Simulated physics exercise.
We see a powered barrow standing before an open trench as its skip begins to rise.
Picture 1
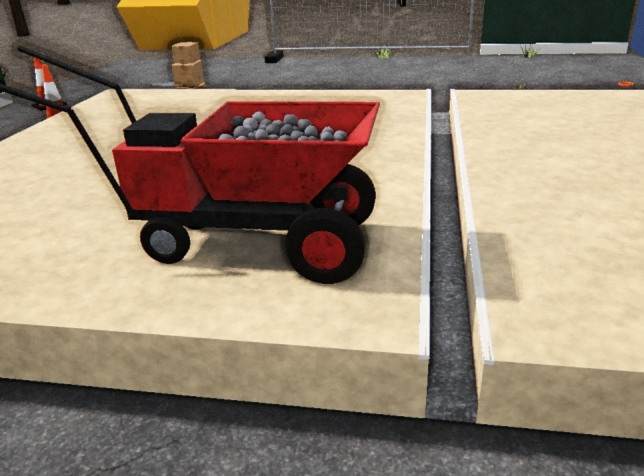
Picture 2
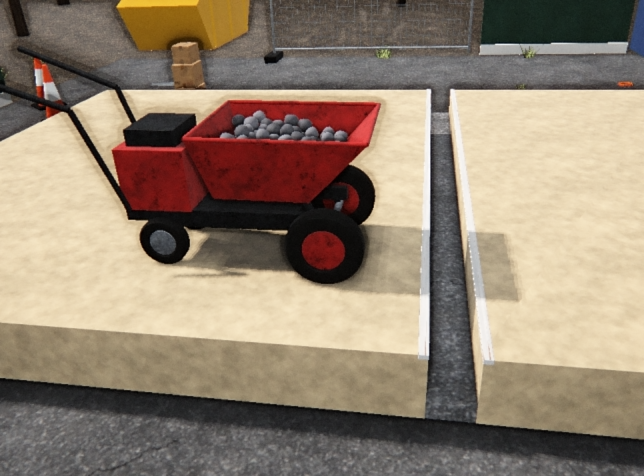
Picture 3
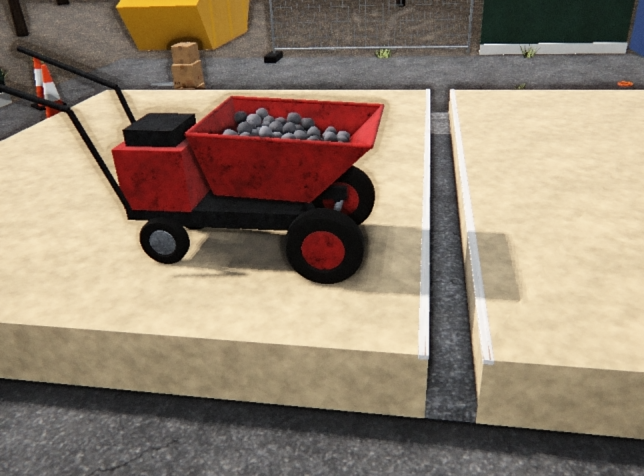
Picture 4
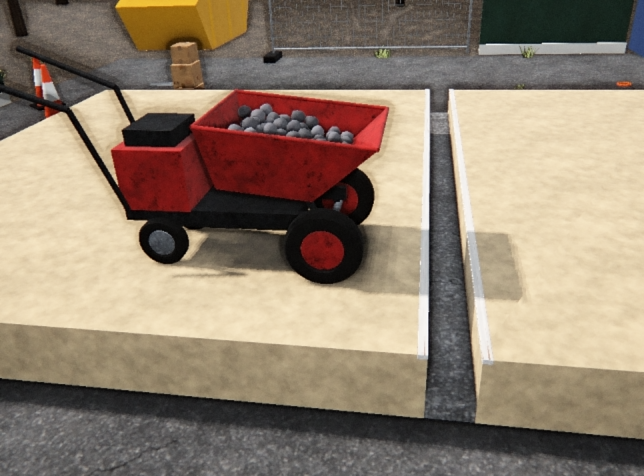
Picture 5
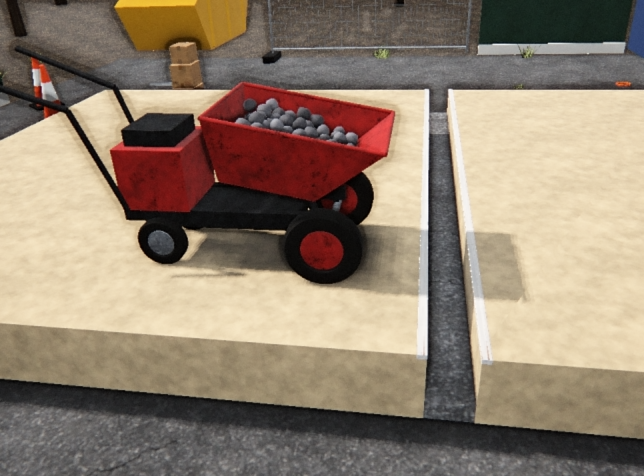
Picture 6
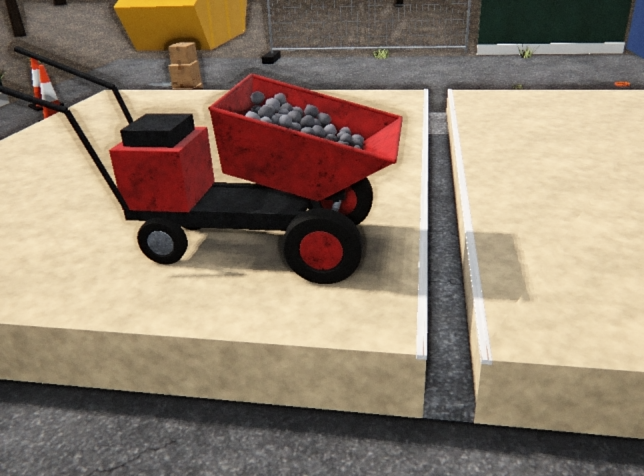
A red powered barrow standing still beside a narrow trench, its skip of grey cobbles slowly tilting up and forward to the right.
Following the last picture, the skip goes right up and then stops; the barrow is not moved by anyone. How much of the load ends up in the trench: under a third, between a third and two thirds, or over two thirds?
Between a third and two thirds.
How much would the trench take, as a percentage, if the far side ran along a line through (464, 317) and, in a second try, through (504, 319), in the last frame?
Close to 20 per cent in the first, close to 80 per cent in the second.
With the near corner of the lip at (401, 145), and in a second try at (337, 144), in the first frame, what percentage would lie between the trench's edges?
10 %, then 80 %.
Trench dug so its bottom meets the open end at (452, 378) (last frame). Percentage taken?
I'd put it at some 40 in a hundred.
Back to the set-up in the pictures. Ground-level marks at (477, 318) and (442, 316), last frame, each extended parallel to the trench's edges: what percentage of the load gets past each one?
Estimate, first then second: 60 %, 90 %.
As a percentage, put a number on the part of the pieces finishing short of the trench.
Estimate: Around 0 per cent.
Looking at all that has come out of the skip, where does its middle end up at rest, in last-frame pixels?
Centre at rest, last view: Approx. (488, 254).
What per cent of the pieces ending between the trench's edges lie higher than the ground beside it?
0 %.
Just after the last frame, skip tipped steeply; every one in the skip.
A moment on, skip tipped steeply; the larger part in the skip; about a tenth in or heaped over the trench; just a few beyond it; just a few falling.
Further on, skip tipped right over; about a tenth in the skip; roughly a third in or heaped over the trench; roughly half beyond it.
When it is over, skip tipped right over; roughly half in or heaped over the trench; roughly half beyond it.
